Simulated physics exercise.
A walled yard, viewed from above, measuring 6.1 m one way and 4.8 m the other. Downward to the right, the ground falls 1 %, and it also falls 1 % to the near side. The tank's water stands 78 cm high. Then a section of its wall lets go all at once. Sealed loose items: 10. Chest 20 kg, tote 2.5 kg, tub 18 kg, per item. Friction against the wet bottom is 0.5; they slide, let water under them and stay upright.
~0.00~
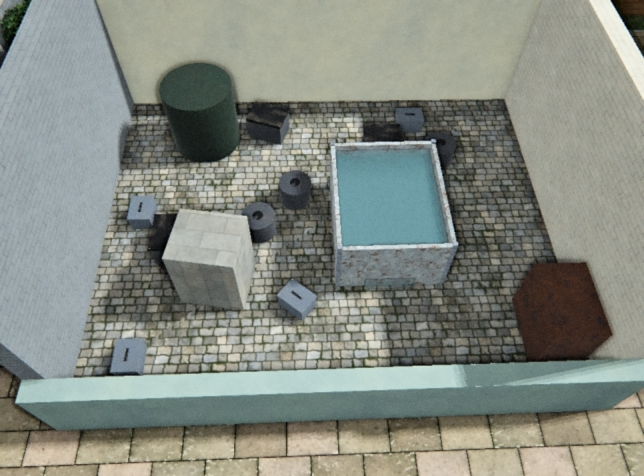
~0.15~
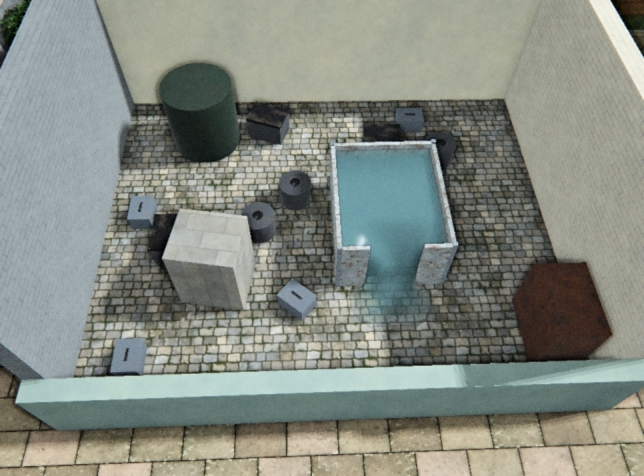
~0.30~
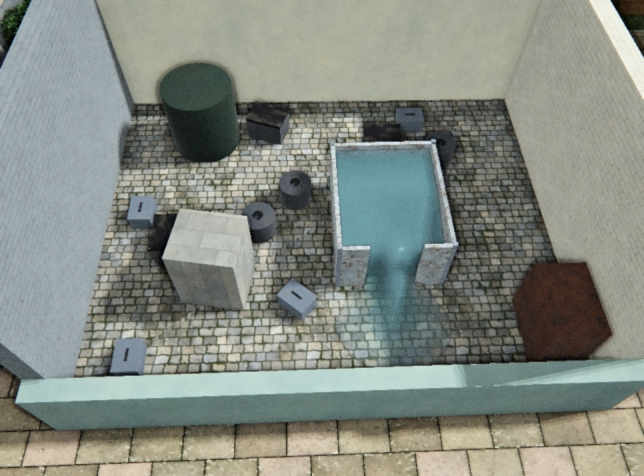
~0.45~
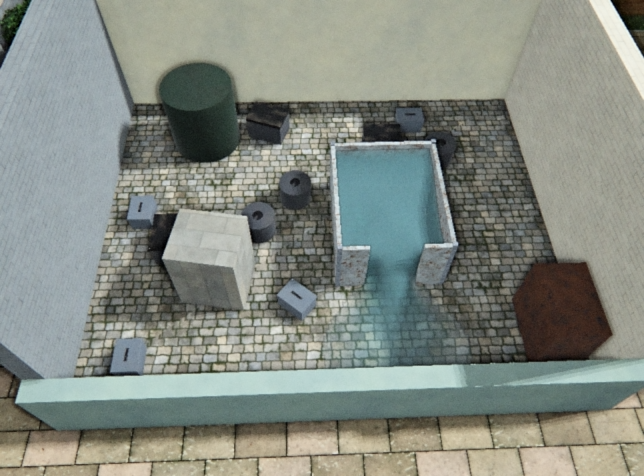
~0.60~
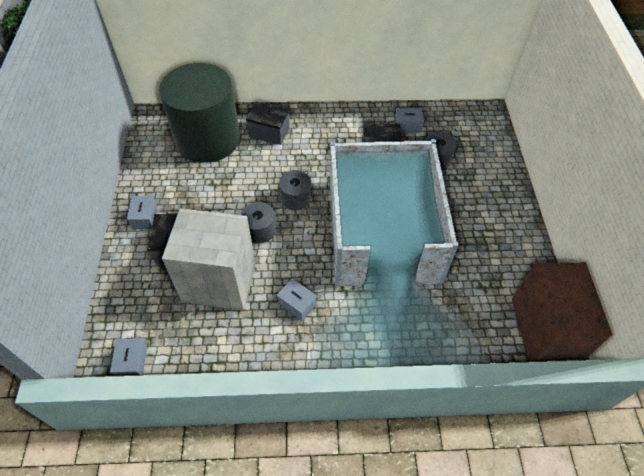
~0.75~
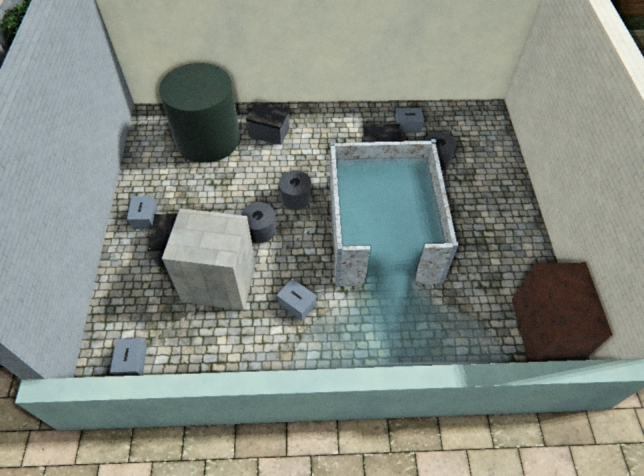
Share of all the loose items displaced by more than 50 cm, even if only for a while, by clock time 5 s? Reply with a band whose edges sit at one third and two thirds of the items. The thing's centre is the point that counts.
Band: Under one third.
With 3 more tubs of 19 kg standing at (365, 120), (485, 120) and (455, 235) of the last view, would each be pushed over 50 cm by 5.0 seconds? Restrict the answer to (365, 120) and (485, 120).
Result, in sequence: Not exceeded / not exceeded.
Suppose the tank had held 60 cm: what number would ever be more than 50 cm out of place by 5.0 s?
I count 2 of them in that case.
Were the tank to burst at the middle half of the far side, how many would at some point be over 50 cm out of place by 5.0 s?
In that case the number is 4.
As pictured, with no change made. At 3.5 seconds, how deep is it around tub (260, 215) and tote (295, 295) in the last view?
About 1 and 2 cm.
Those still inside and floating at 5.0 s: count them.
By my count, 2.
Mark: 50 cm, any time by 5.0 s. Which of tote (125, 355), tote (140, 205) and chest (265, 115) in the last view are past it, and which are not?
First exceeding it, second exceeding it, third falling below it.
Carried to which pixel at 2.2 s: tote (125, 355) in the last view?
It ends up close to (81, 335).
After 1.1 s 0 of 10 are over 50 cm from their spots; 0 afloat.
After 2.2 s 1 of 10 are over 50 cm from their spots; 1 afloat.
After 3.5 s 2 of 10 are over 50 cm from their spots; 1 afloat.
After 5.0 s 2 of 10 are over 50 cm from their spots, and 2 have been at some point; 2 afloat.
